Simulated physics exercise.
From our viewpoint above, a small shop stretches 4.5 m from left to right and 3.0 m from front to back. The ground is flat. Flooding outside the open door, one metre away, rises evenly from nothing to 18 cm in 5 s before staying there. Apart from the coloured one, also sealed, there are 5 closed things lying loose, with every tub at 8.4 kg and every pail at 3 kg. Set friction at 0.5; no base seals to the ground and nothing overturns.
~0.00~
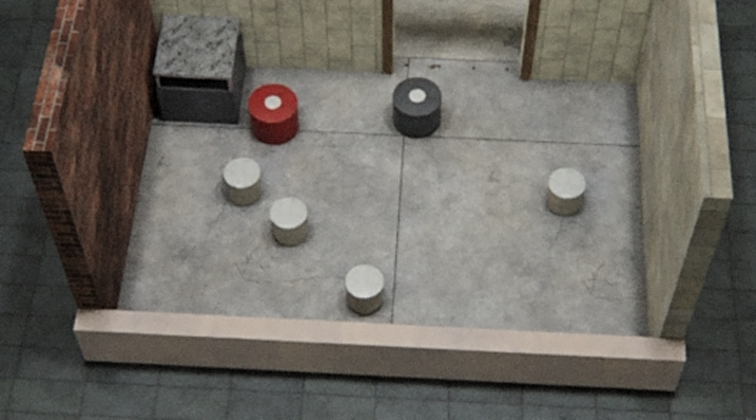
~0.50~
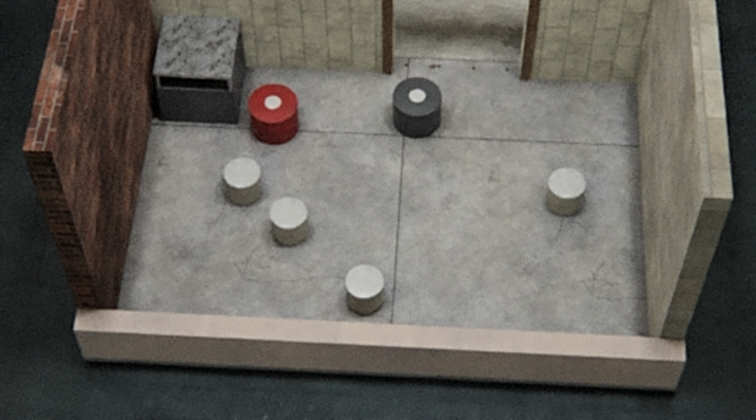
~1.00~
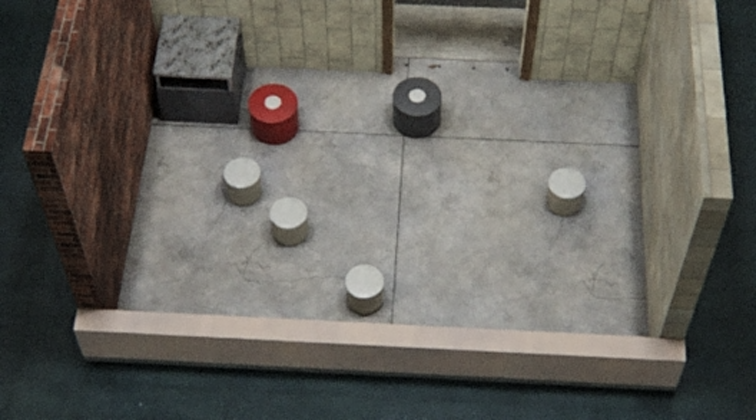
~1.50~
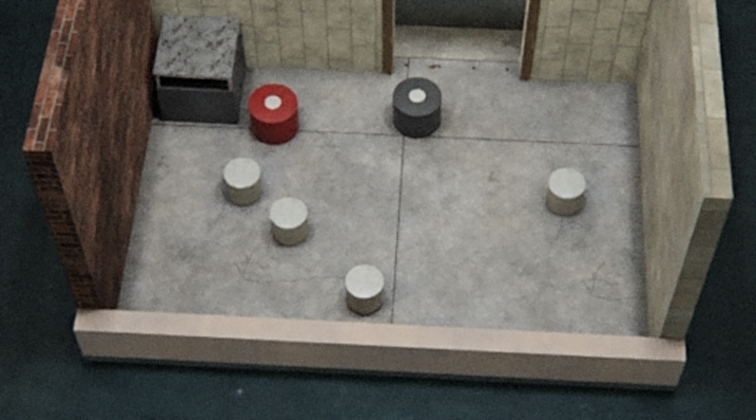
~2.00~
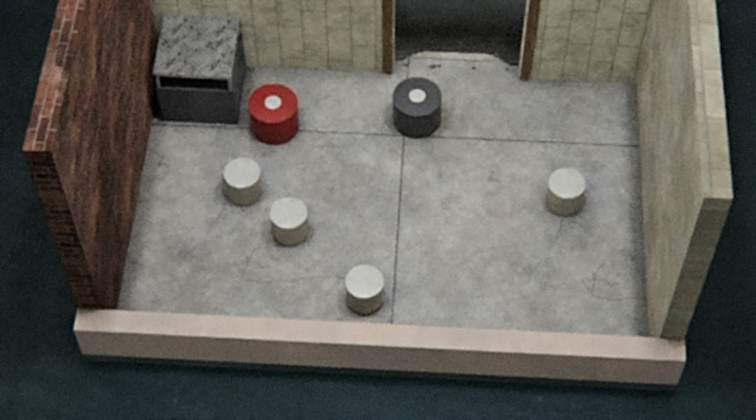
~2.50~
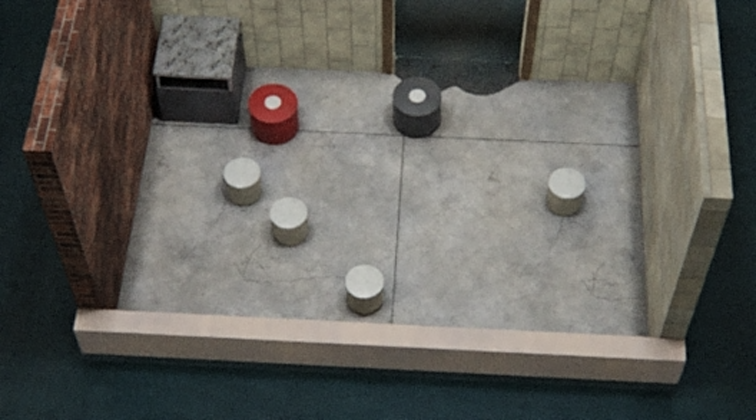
In a small open-topped shop with a grey floor, a red tub, a dark one and four pale containers stand still near a block-shaped unit. Outside the open doorway, dark water spreads toward the threshold, then creeps just over it onto the floor's back edge, while none of the containers moves.
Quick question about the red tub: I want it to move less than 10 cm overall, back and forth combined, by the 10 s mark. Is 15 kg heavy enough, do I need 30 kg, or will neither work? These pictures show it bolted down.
15 kg is heavy enough.
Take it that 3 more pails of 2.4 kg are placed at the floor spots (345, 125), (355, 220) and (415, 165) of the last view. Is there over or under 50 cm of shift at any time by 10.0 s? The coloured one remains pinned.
Listed in order, they go beneath the bar, over the bar, over the bar.
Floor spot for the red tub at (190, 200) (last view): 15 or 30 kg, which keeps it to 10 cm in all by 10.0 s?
Outcome - success with both.
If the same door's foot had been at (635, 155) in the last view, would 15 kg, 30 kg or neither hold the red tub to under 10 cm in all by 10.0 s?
For that position, the bigger mass alone succeeds.
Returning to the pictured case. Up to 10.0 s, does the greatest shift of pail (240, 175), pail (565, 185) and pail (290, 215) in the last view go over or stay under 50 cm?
In order, the three come out beneath, above and above.
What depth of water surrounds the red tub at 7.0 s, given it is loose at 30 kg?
Close to 2 cm deep.
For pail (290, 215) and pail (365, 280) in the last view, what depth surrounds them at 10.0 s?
About 10 and 11 cm.
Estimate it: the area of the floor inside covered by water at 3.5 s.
Wet: Near 1.0 m2.
After 3.5 s the red tub would be 0 cm from its start with 15 kg and 0 cm from its start with 30 kg; 0 cm of water round it then.
After 4.5 s the red tub would be 0 cm from its start with 15 kg and 0 cm from its start with 30 kg; 0 cm of water round it then.
After 7.0 s the red tub would be 0 cm from its start with 15 kg and 0 cm from its start with 30 kg; 2 cm of water round it then.
After 10.0 s the red tub would be 0 cm from its start with 15 kg and 0 cm from its start with 30 kg; 2 cm of water round it then.
